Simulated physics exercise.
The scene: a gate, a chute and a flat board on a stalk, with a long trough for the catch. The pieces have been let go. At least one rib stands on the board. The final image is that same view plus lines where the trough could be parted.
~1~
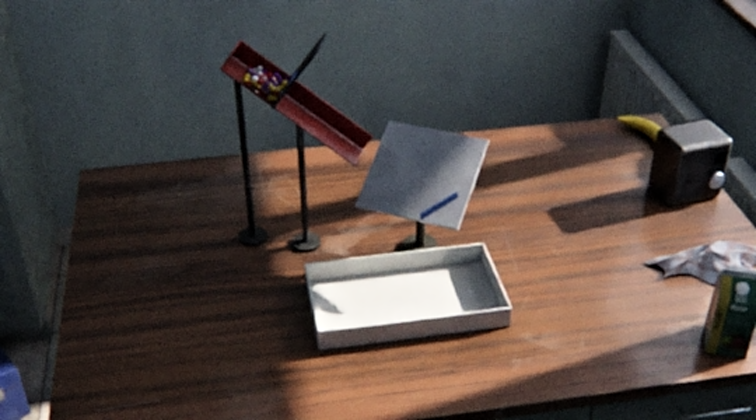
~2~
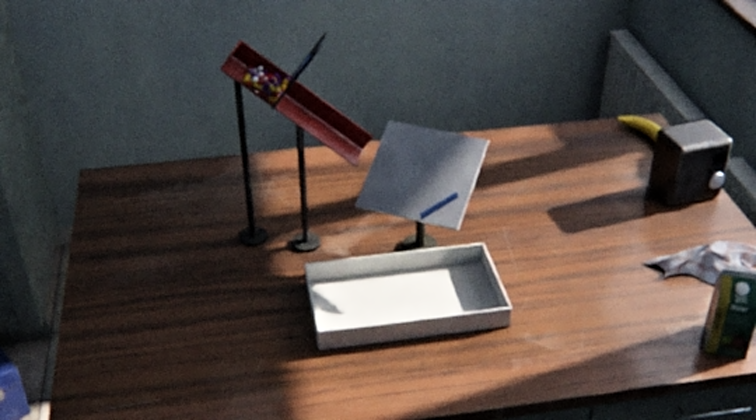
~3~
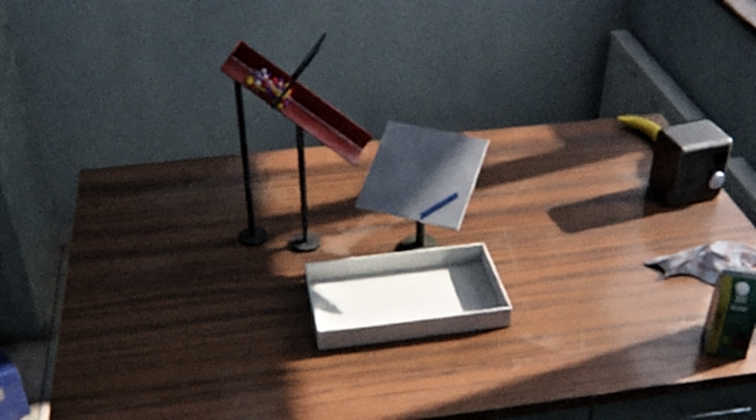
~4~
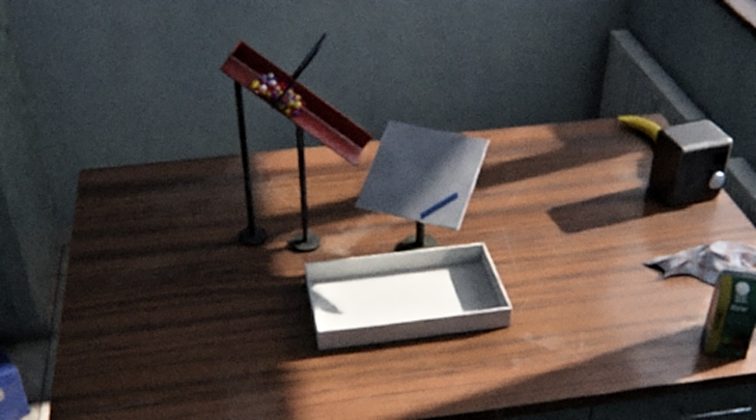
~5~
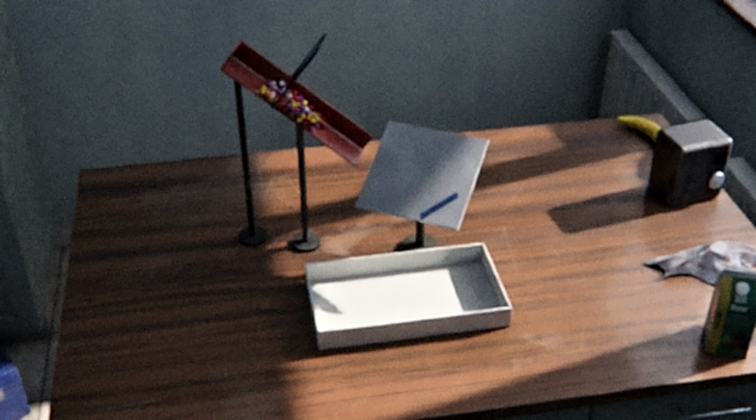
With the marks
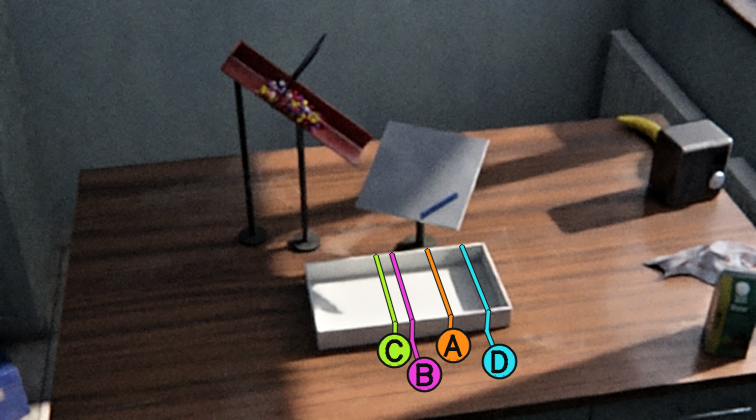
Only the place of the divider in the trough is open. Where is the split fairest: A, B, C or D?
The answer is line B.
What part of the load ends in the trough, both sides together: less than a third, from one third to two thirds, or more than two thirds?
About that: More than two thirds.
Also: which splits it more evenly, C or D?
C.
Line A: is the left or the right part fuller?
The left side.
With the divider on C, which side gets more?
More lands on the right.
On the marked copy, line A crosses the front rim at (450, 315); line B crosses the front rim at (412, 320); line C crosses the front rim at (394, 322); line D crosses the front rim at (488, 310).
If A is chosen, of what is caught, nearly all on the left of the divider, a small part on the right.
If B is chosen, of what is caught, about half on the left of the divider, about half on the right.
If C is chosen, of what is caught, about a quarter on the left of the divider, most on the right.
If D is chosen, of what is caught, nearly all on the left of the divider, a stray few on the right.
